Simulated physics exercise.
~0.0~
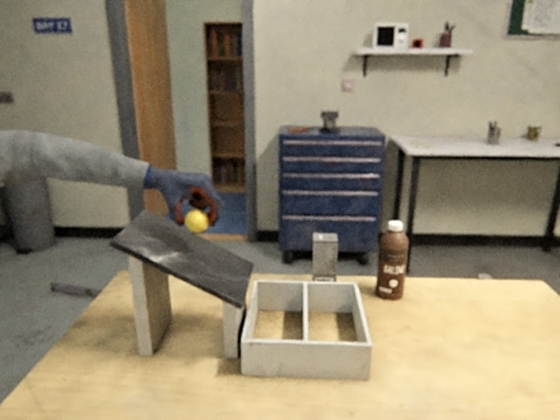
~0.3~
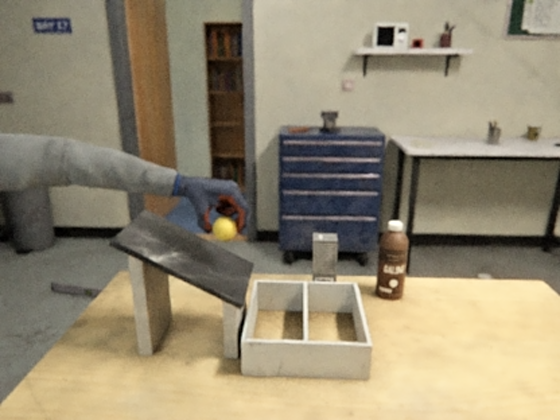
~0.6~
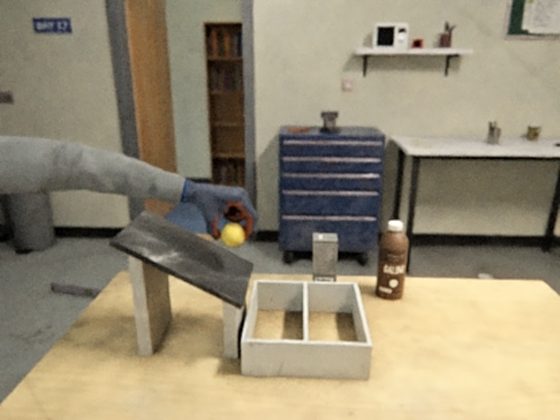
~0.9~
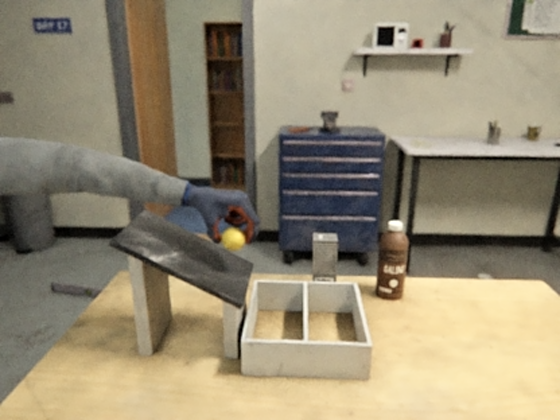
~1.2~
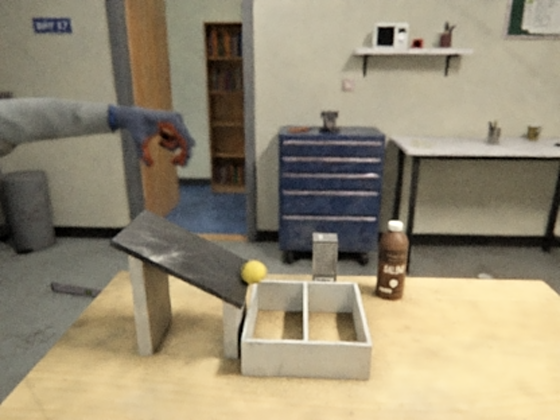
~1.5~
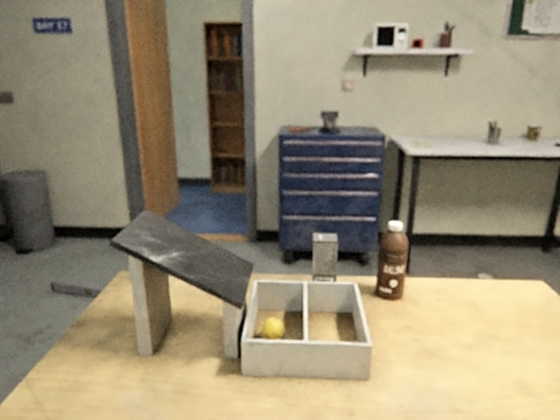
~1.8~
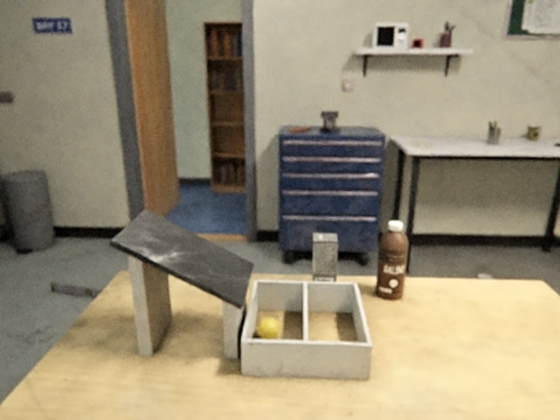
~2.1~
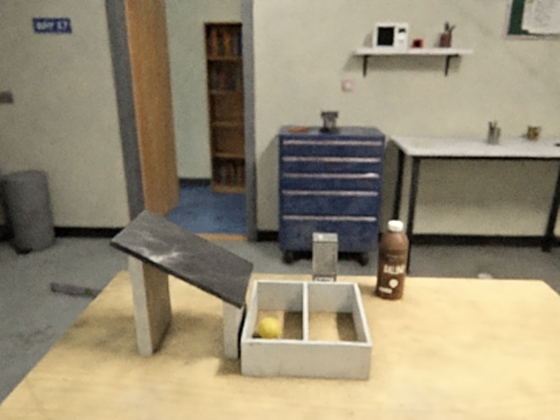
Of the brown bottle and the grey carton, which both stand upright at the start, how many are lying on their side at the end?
None of them are. The brown bottle and the grey carton are both still standing upright where they began.
A yellow lemon is held by a gloved hand above a dark slanted board on a wooden table, seen from the front in a workshop room with a blue drawer cabinet behind. To the right of the board sits a pale tray with two bays, with a grey carton behind it and a brown bottle further right. The hand carries the lemon right and down over the slope, then pauses. It lets go and draws back left as the lemon reaches the board's lower end. The lemon drops into the nearer bay, shifts slightly left and rests there, while the carton and bottle stay put.
